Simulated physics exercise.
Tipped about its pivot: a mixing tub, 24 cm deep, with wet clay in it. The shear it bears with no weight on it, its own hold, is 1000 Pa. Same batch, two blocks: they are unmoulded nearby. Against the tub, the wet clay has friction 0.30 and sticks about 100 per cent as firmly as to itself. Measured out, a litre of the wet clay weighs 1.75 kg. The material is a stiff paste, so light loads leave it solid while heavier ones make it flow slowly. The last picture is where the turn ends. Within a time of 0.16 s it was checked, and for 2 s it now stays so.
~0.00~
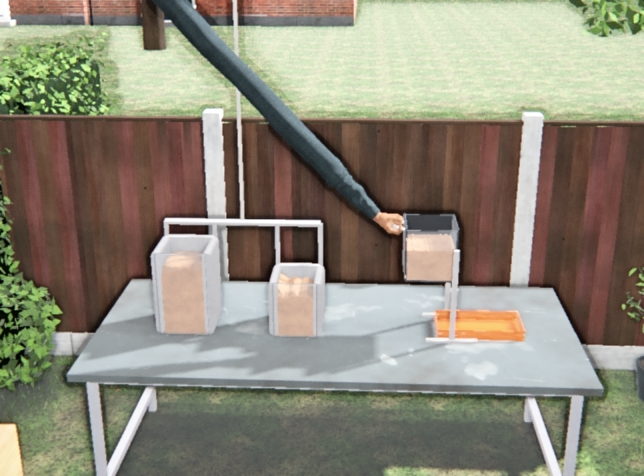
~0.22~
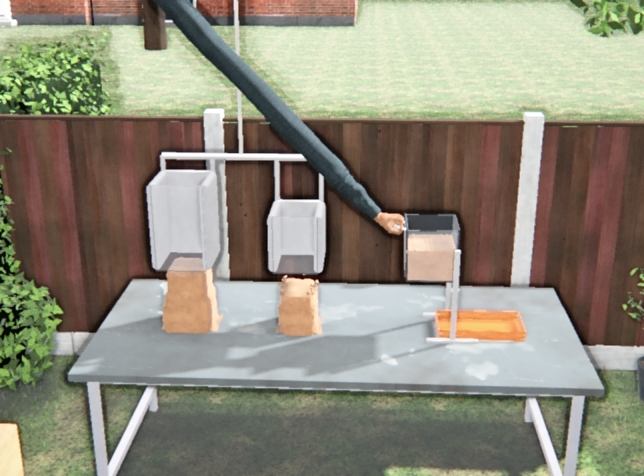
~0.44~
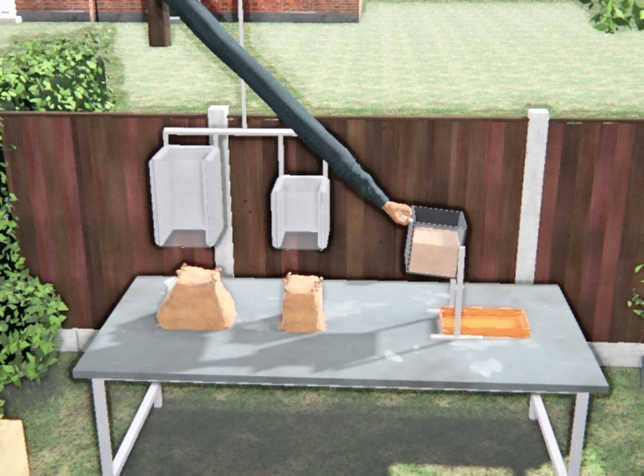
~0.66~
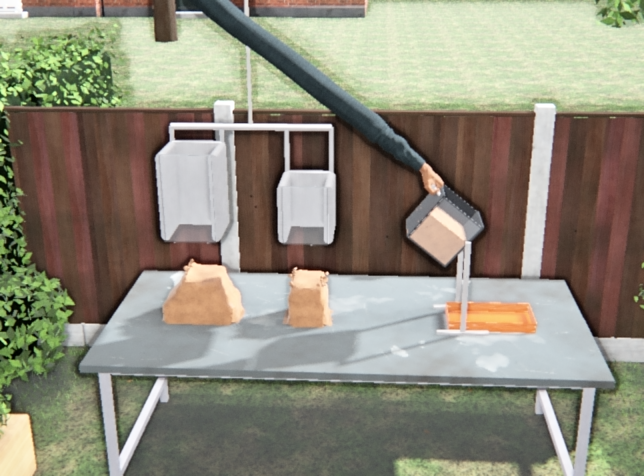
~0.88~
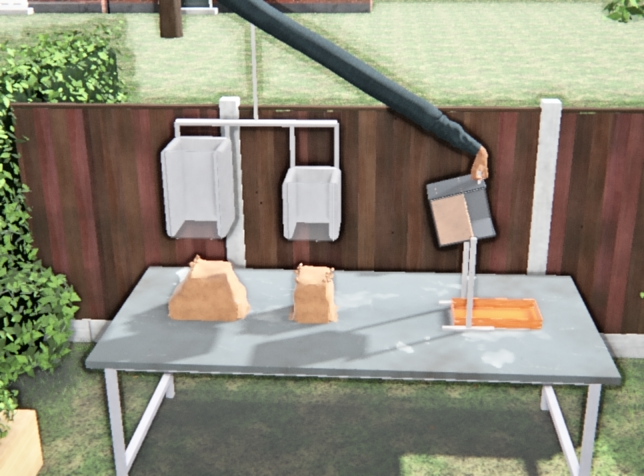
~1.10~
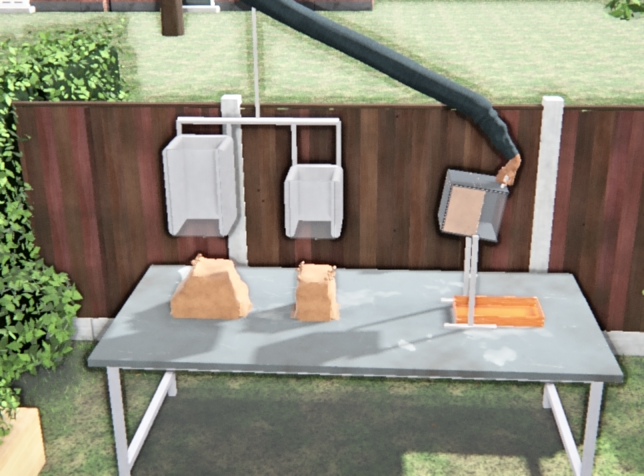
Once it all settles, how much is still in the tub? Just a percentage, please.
I would say about 100 percent.
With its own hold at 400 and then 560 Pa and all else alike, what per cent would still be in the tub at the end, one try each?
First 55 %, second 65 %.
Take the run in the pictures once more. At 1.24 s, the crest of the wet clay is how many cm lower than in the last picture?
Around 0 cm below its level in the last picture.
By 1.24 s, the tub is at 99 degrees and holds 100 %.
By 1.41 s, the tub is at 99 degrees and holds 100 %.
By 1.58 s, the tub is at 99 degrees and holds 100 %.
By 1.75 s, the tub is at 99 degrees and holds 100 %.
By 3.10 s, at the end, the tub is at 99 degrees and holds 100 %.
